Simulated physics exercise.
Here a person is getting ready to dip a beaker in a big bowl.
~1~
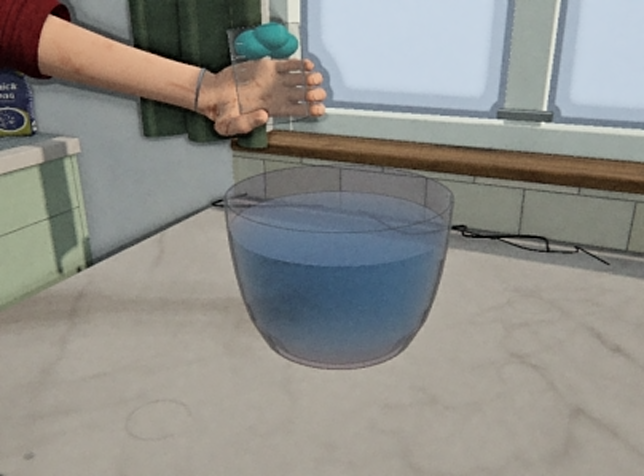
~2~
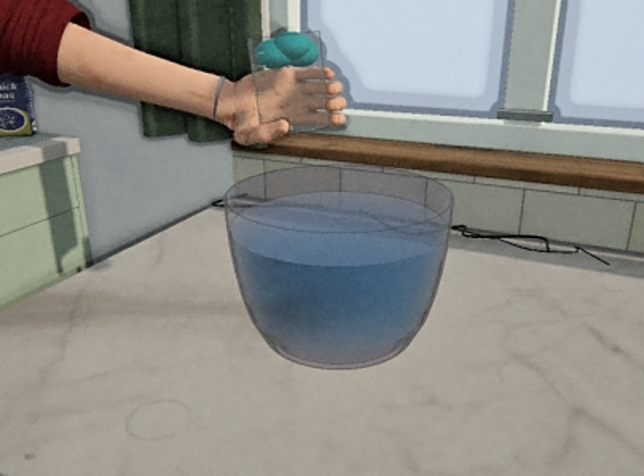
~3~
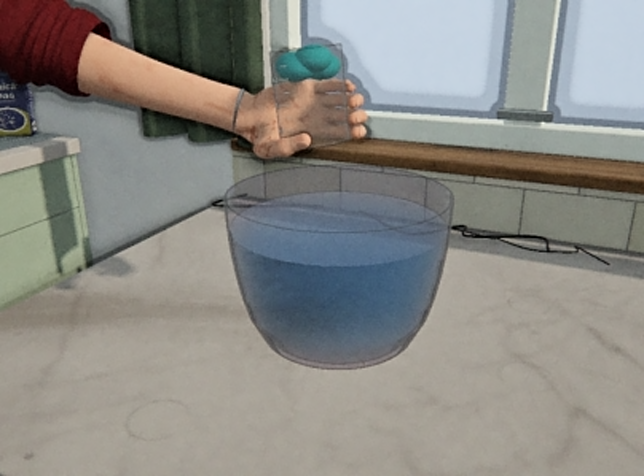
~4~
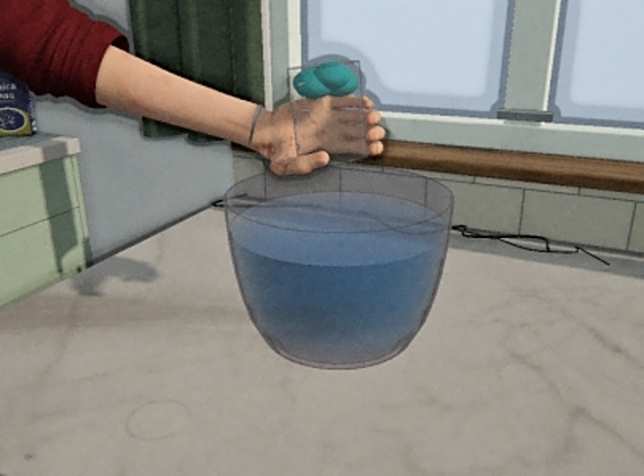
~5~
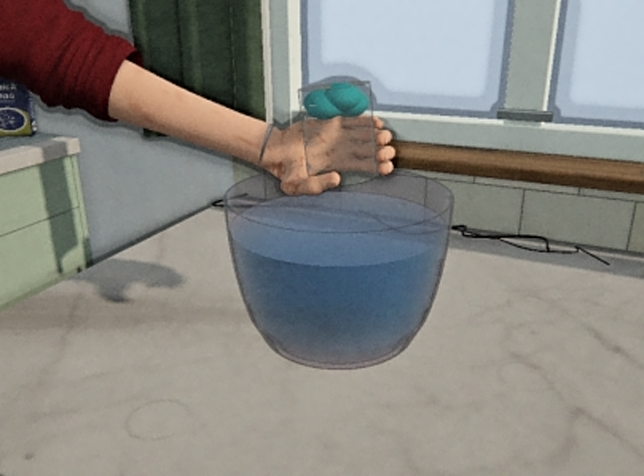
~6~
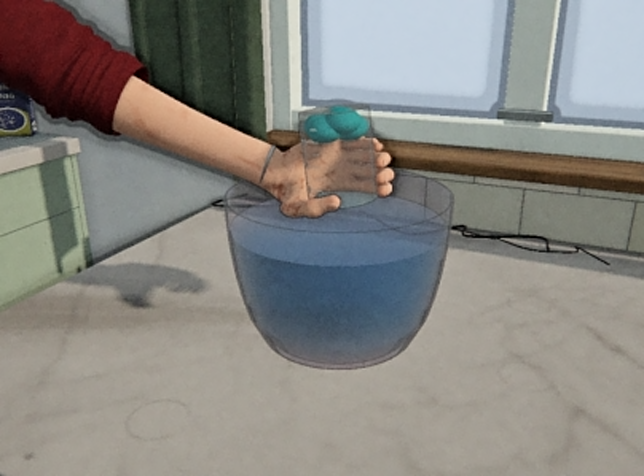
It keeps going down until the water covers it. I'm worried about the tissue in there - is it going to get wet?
No, it stays dry.
Soon after, the beaker enters the water.
Later, air is trapped inside and holds the level down.
In the end, the beaker is under, still full of air, and the tissue is dry.
